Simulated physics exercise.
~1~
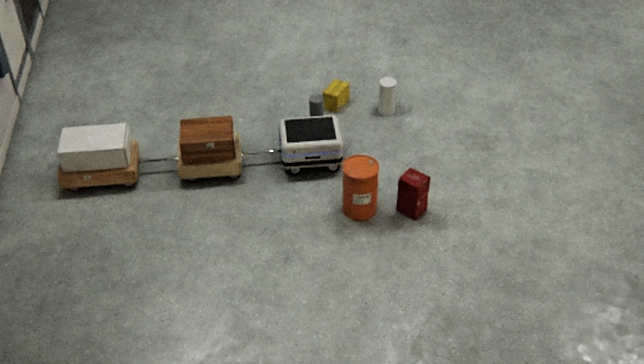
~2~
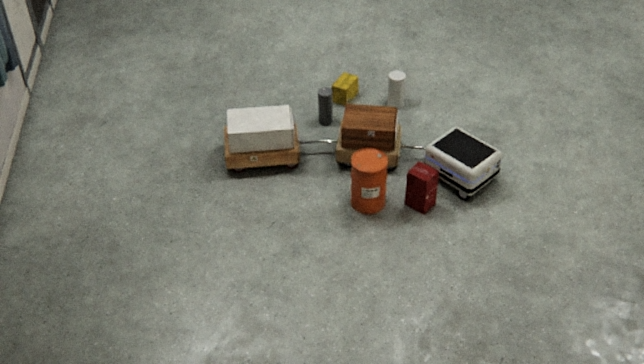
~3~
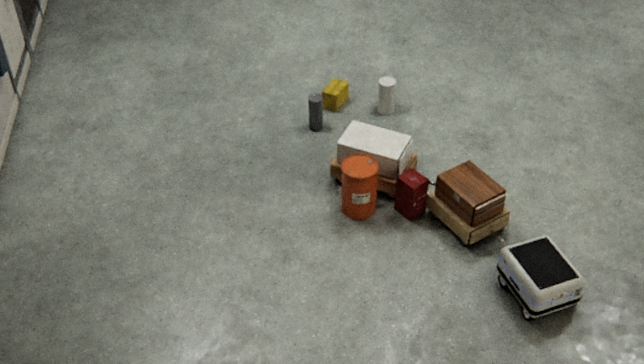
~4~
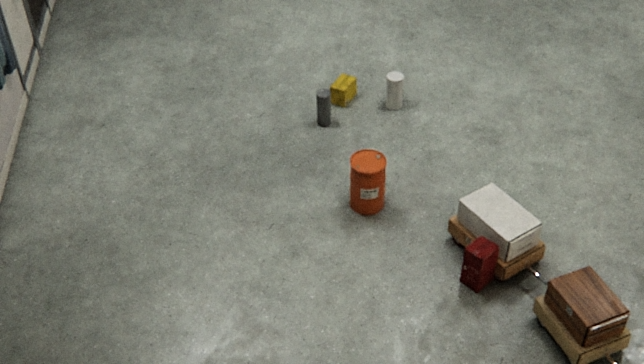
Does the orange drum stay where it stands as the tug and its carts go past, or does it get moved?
The orange drum stays where it stands, and it is still upright in the same spot after the carts have passed.
